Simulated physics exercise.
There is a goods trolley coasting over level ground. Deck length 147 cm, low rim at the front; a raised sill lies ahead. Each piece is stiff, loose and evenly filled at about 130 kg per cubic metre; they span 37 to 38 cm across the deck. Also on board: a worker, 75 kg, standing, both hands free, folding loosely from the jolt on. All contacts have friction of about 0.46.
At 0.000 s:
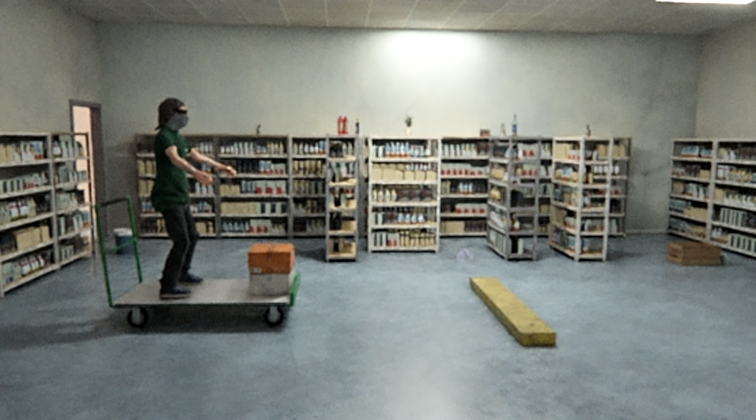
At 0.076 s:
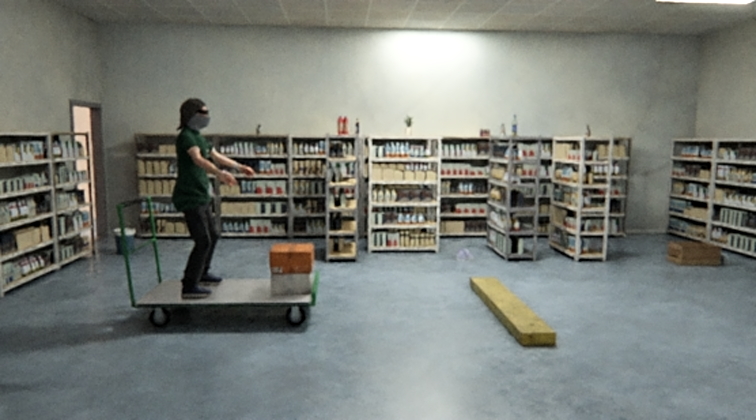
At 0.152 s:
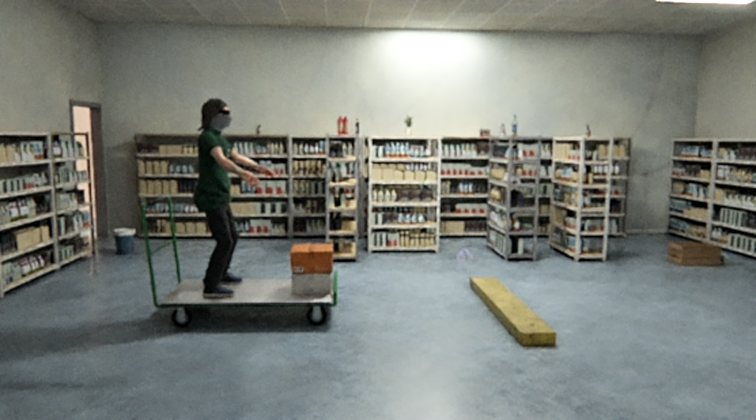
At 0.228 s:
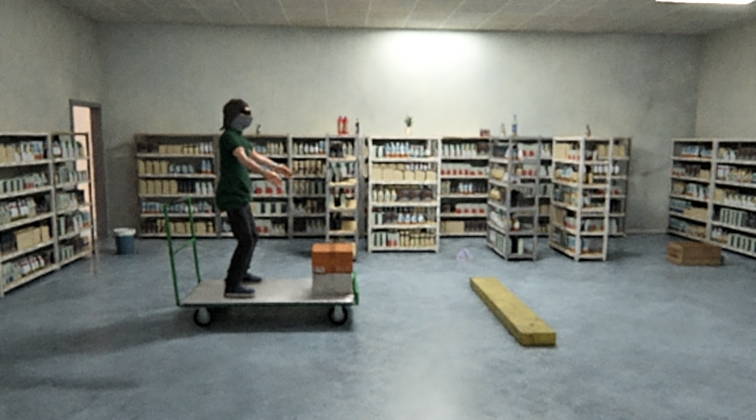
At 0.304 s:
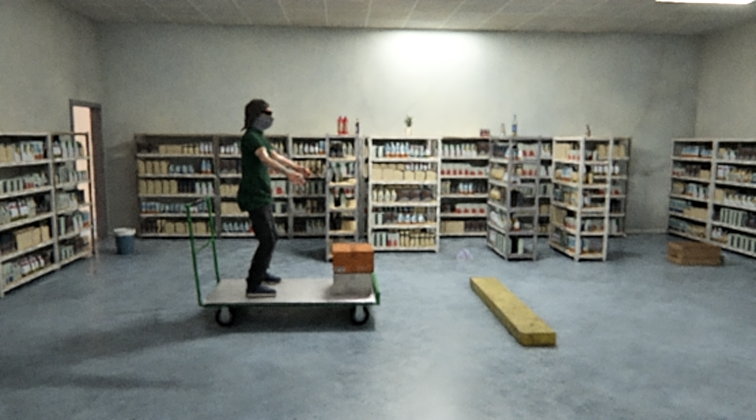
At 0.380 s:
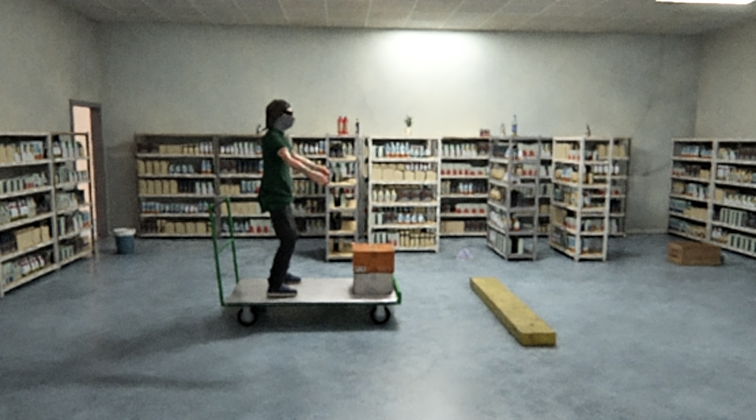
In the video, a person in a green top stands with arms held forward on a flat trolley carrying an orange box on a white one, as it rolls steadily rightward across a shelf-lined room, nearing a yellowish beam on the floor.
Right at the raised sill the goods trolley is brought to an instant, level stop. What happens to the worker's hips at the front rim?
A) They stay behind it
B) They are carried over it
Answer: B.
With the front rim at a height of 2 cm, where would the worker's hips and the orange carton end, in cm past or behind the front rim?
You'd find the hips 30 cm beyond the rim and the orange item 120 cm beyond.
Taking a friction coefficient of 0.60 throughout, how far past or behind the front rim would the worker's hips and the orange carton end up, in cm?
Both go past the rim: Hips by 30, orange by 100.
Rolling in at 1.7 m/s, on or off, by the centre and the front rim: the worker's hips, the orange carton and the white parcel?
Hips: Kept; orange: Lost; white: Kept.
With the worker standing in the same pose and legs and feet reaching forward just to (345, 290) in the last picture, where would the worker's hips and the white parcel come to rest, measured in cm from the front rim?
Hips go over by 70 cm, but the white item stops 20 cm short.
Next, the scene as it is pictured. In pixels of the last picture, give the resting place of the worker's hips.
End point: About (523, 287) px.
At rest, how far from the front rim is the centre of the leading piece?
70 cm past the rim.
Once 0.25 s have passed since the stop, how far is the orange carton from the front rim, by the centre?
Its centre is around 30 cm past the front rim.
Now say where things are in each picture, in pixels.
Hips (171, 196), white parcel (272, 279), rim corner (292, 302); 190 cm short of the stop, in the first picture.
Hips (192, 196), white parcel (292, 279), rim corner (314, 302); 172 cm short of the stop, in the second picture.
Hips (213, 196), white parcel (312, 279), rim corner (335, 301); 153 cm short of the stop, in the third picture.
Hips (234, 196), white parcel (332, 279), rim corner (357, 301); 135 cm short of the stop, in the fourth picture.
Hips (255, 196), white parcel (352, 279), rim corner (378, 301); 117 cm short of the stop, in the fifth picture.
Hips (275, 196), white parcel (372, 279), rim corner (400, 301); 98 cm short of the stop. Speed about 2.4 m/s, in the sixth picture.
Impact comes at 0.79 s.
After 1.34 s the worker's hips are 22 cm behind the rim, near (479, 224) in the last picture's view.
After 1.79 s the worker's hips are 20 cm past the rim, near (522, 278) in the last picture's view.
At rest, 3.1 s, past the rim, orange carton and the worker's hips; behind it, white parcel.
